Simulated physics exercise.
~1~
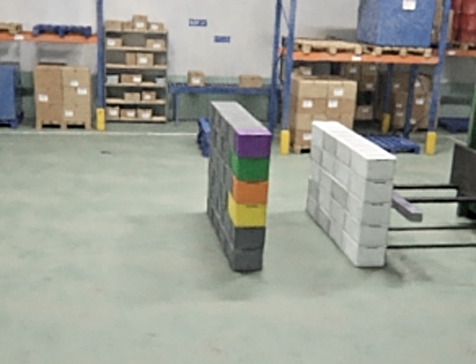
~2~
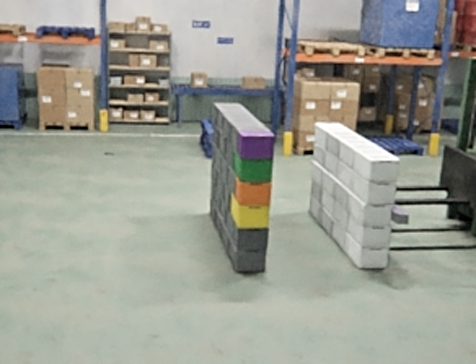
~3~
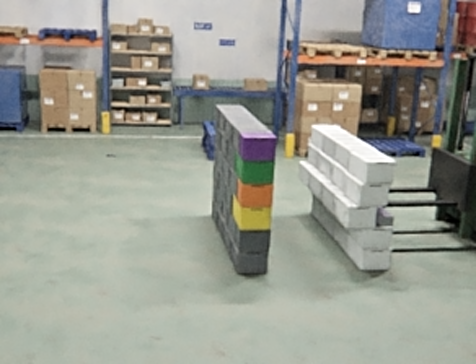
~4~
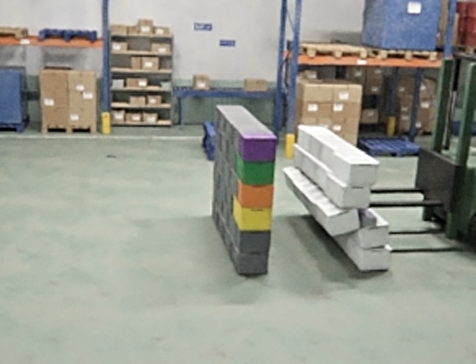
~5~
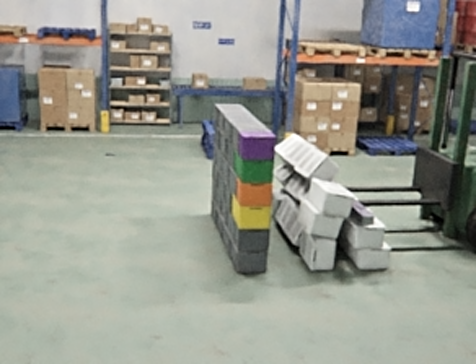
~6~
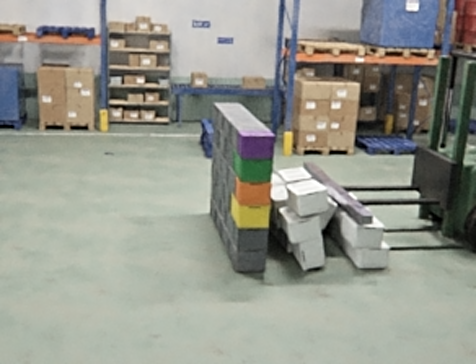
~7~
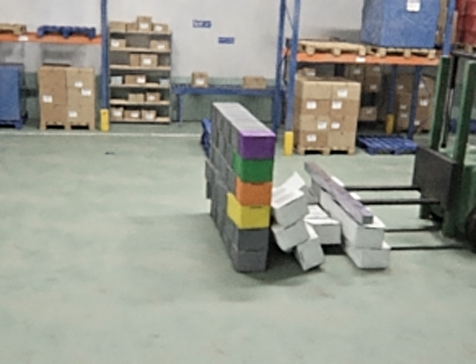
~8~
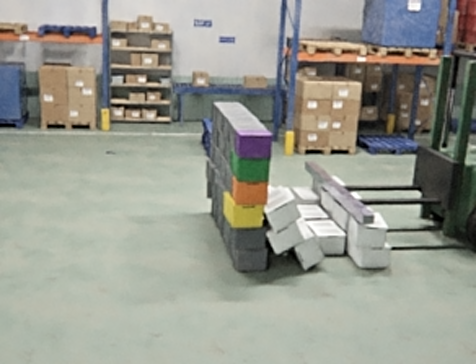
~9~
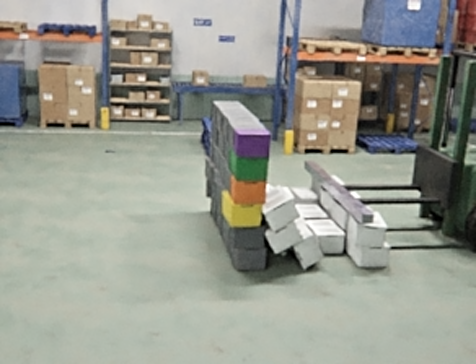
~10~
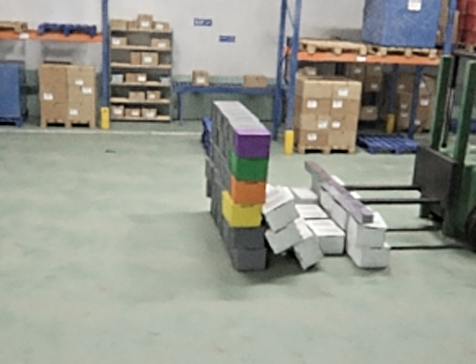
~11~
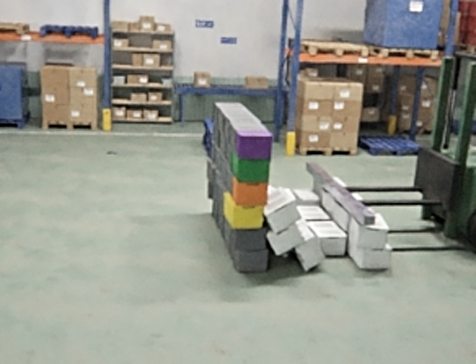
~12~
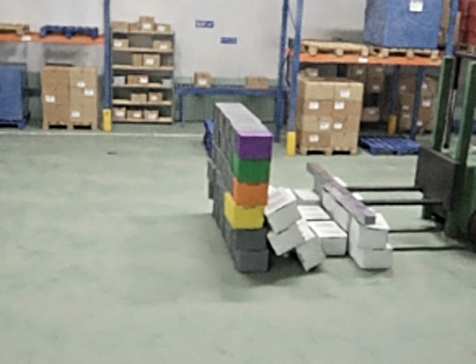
A forklift pushed a beam leftward into a wall of white boxes, which buckled and tumbled against the dark stack beside it. That stack, with its purple, green, orange and yellow end boxes, shifted slightly but stayed standing as the forklift stopped.
